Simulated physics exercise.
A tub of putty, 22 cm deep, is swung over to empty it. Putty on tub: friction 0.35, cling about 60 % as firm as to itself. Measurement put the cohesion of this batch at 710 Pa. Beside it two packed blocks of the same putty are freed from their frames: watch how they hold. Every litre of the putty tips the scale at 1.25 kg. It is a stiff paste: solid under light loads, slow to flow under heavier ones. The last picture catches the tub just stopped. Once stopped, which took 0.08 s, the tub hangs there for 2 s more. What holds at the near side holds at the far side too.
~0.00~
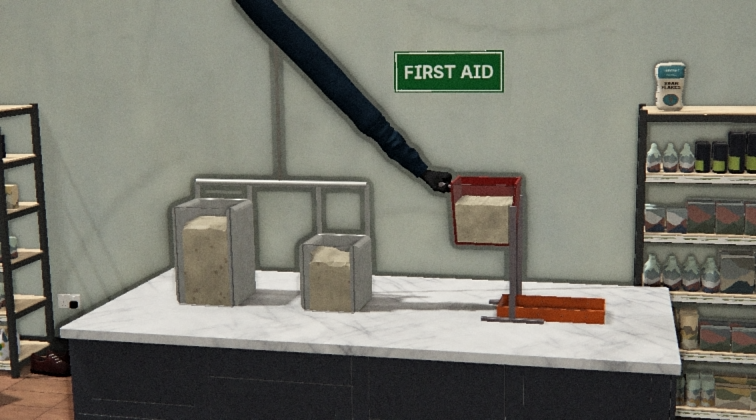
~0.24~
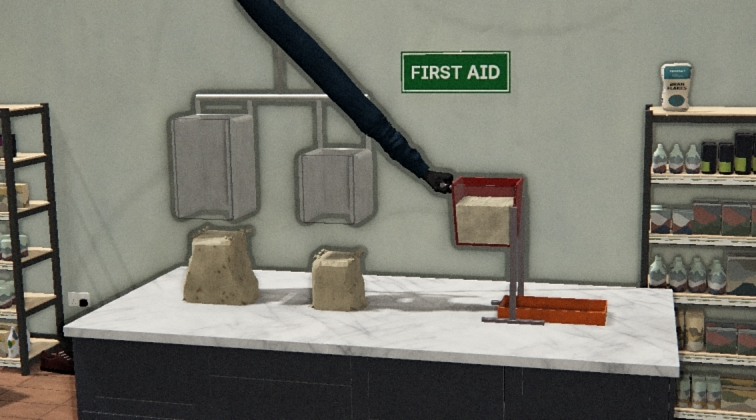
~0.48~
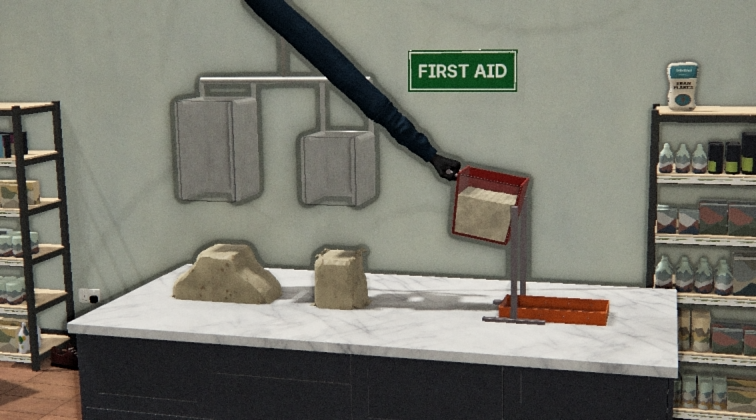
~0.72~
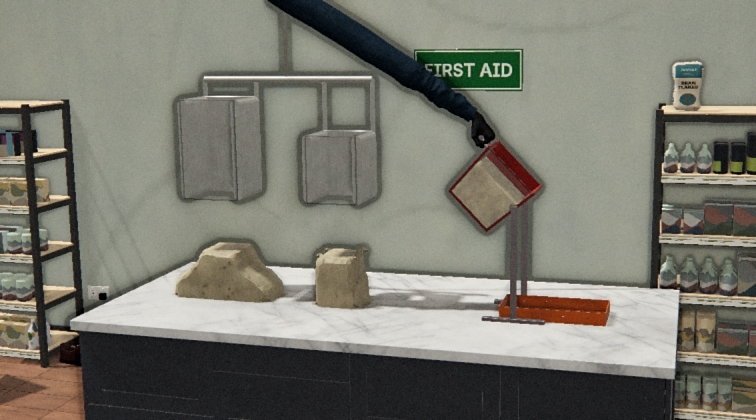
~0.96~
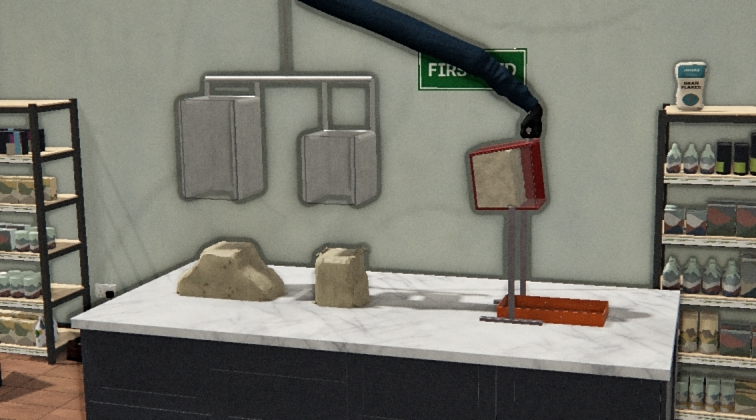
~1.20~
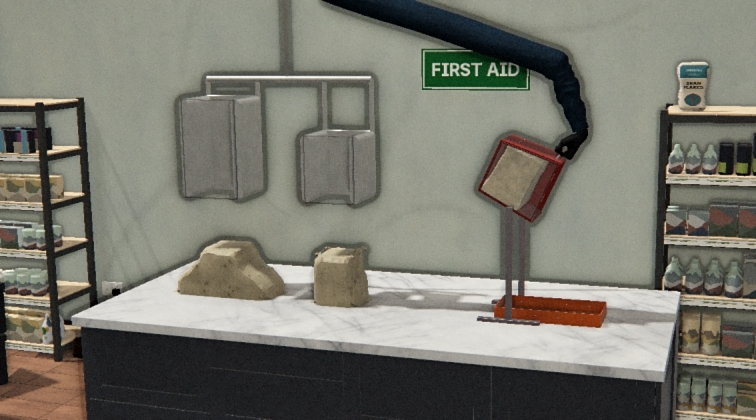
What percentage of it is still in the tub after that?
About 0 %.
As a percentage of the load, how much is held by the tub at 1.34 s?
I'd put it close to 90 %.
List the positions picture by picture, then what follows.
Handle-side rim at (453, 184), tilt 0 degrees; crest of the putty at (459, 204); block heights 34 cm, 22 cm (left to right), in the first frame.
Handle-side rim at (454, 185), tilt 0 degrees; crest of the putty at (460, 204); block heights 28 cm, 21 cm (left to right), in the second frame.
Handle-side rim at (460, 174), tilt 10 degrees; crest of the putty at (462, 195); block heights 21 cm, 21 cm (left to right), in the third frame.
Handle-side rim at (490, 148), tilt 46 degrees; crest of the putty at (478, 166); block heights 21 cm, 21 cm (left to right), in the fourth frame.
Handle-side rim at (531, 146), tilt 83 degrees; crest of the putty at (507, 151); block heights 21 cm, 21 cm (left to right), in the fifth frame.
Handle-side rim at (559, 165), tilt 114 degrees; crest of the putty at (508, 147); block heights 21 cm, 21 cm (left to right), in the sixth frame.
After 1.34 s, the tub is at 115 degrees and holds 91 %.
After 1.51 s, the tub is at 115 degrees and holds 14 %.
After 1.68 s, the tub is at 115 degrees and holds 0 %.
After 1.85 s, the tub is at 115 degrees and holds 0 %.
After 3.20 s, the tub is at 115 degrees and holds 0 %.
